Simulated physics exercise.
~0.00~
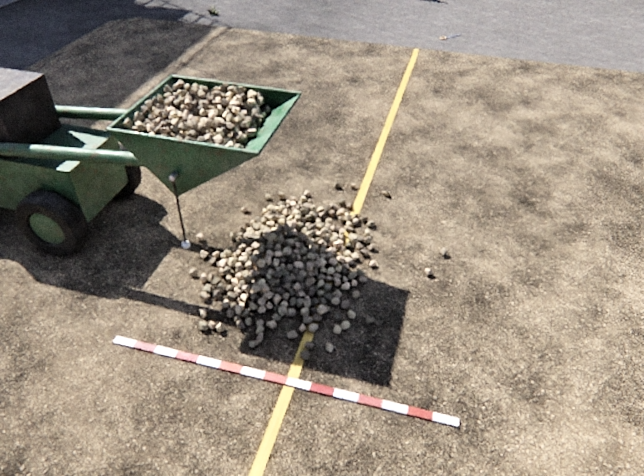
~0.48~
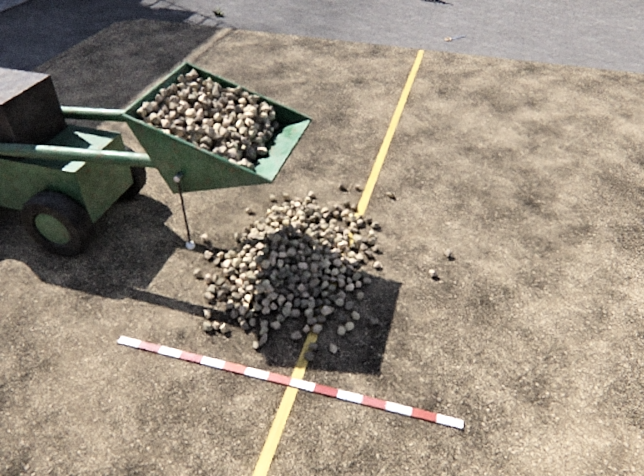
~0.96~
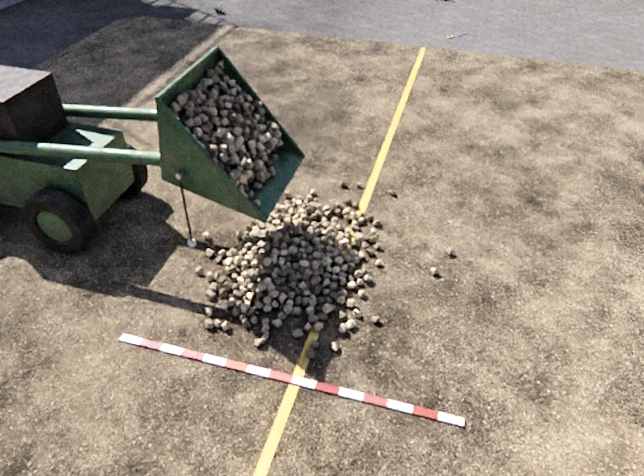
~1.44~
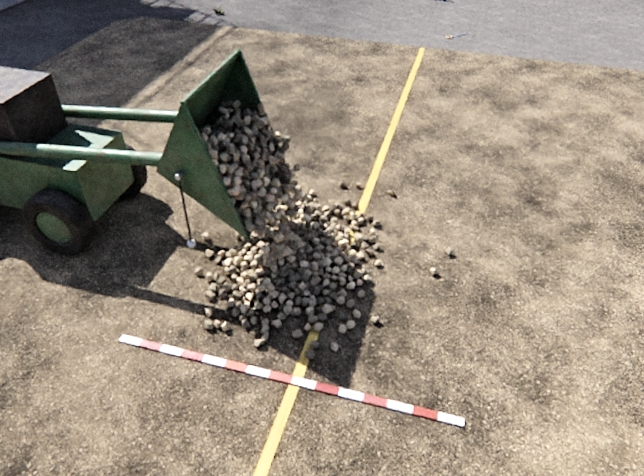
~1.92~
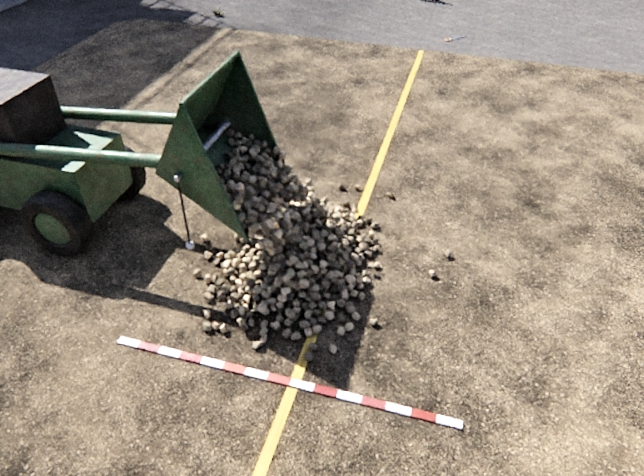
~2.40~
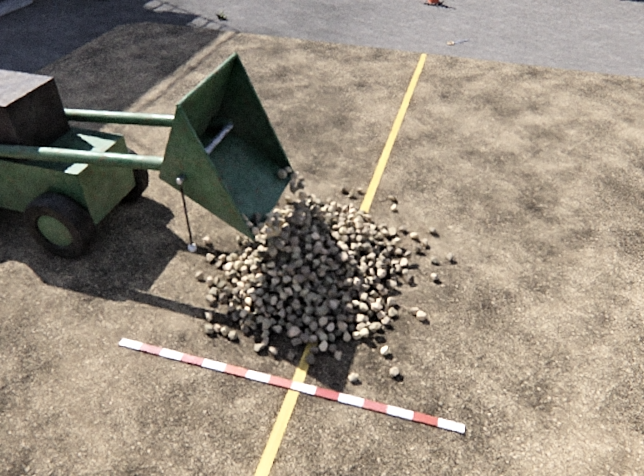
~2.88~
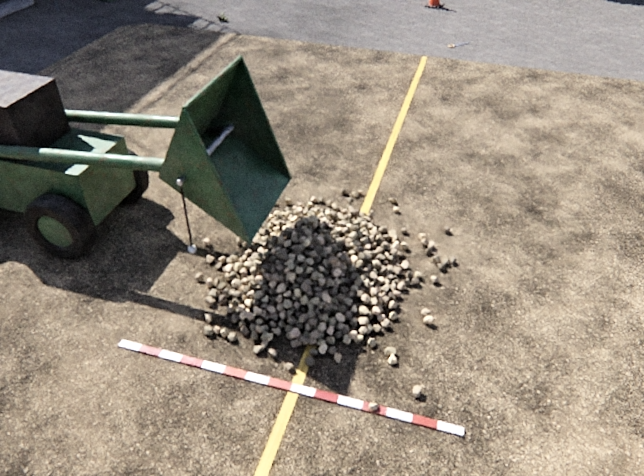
On sunlit, level ground of brownish grit beside a strip of grey paving, seen from above, a green loader stands at the left with its bucket full of pale stones. Below the bucket a heap of similar stones already lies across a painted yellow line, behind a red and white striped staff. The bucket tips steeply forward to the right, and the stones slide down over its lip onto the heap. It rocks slightly while the rest pours out. At the end the bucket hangs tilted and empty above a larger, broader heap, with more stones beyond the line and a few scattered near the staff.
